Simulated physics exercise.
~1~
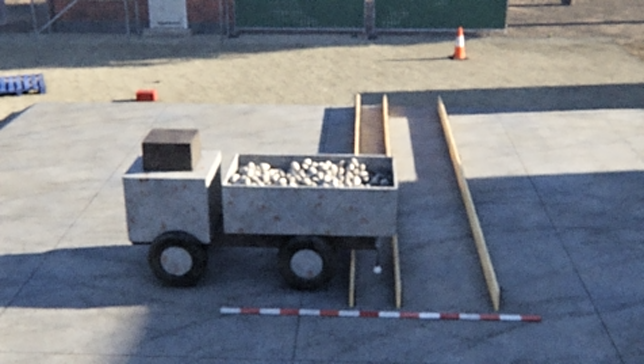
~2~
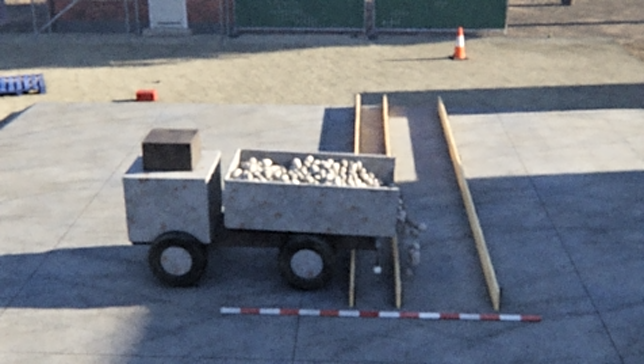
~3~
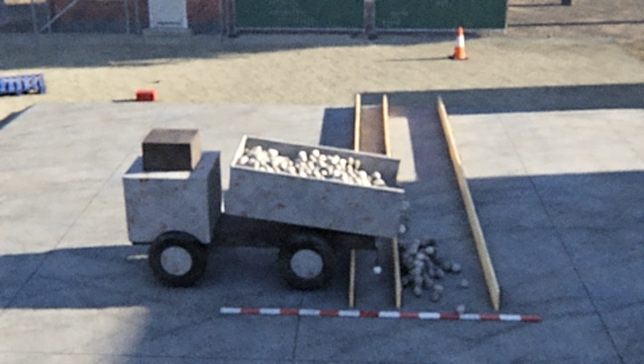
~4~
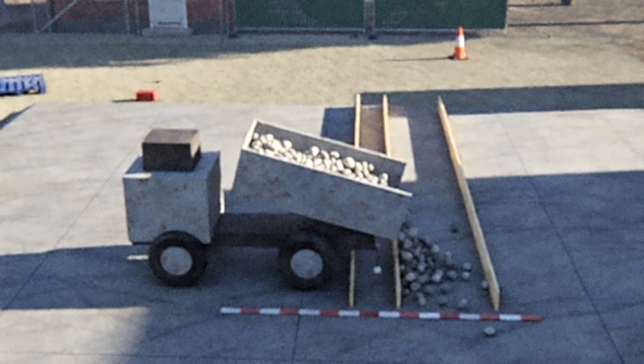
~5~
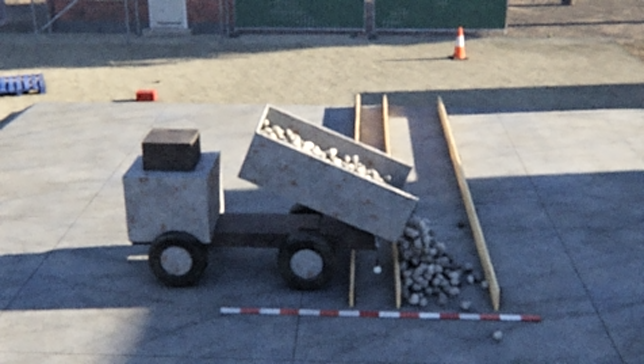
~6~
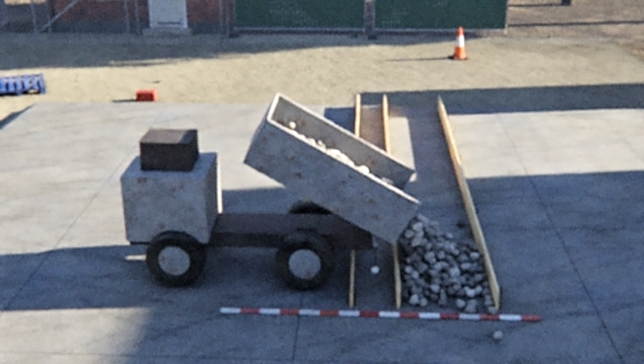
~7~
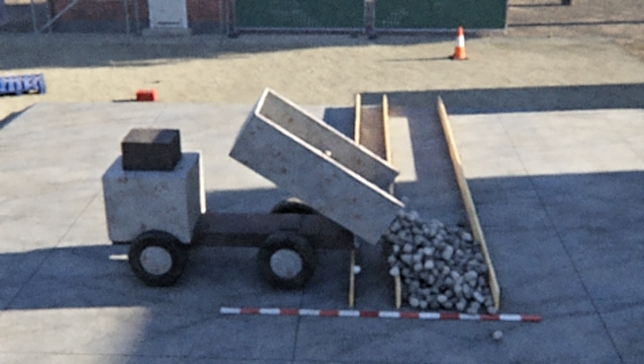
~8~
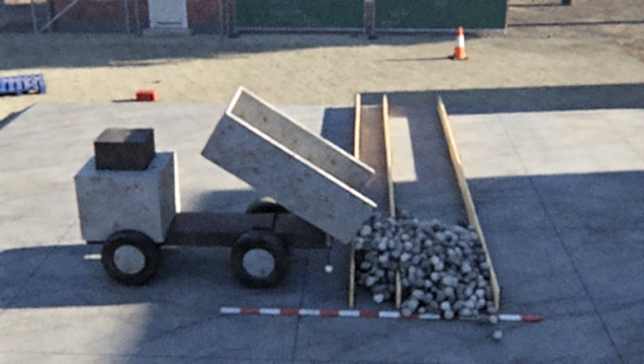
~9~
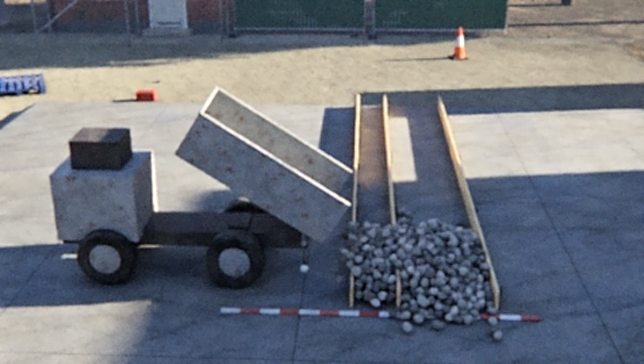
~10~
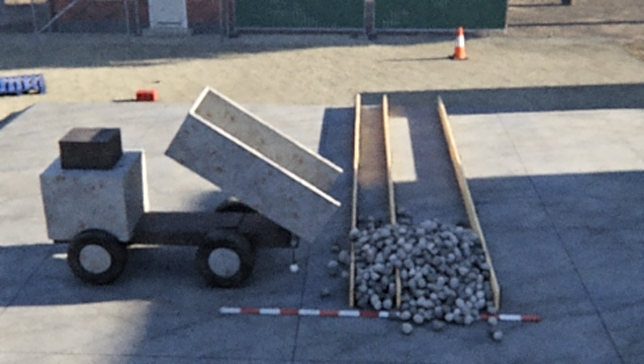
The clip shows a grey tipping trailer raising its bed and spilling rounded cobbles between wooden boards on the right, then rolling left as the rest pours out, leaving the bed tilted and empty and most stones in the far bay, with fewer in the near one.
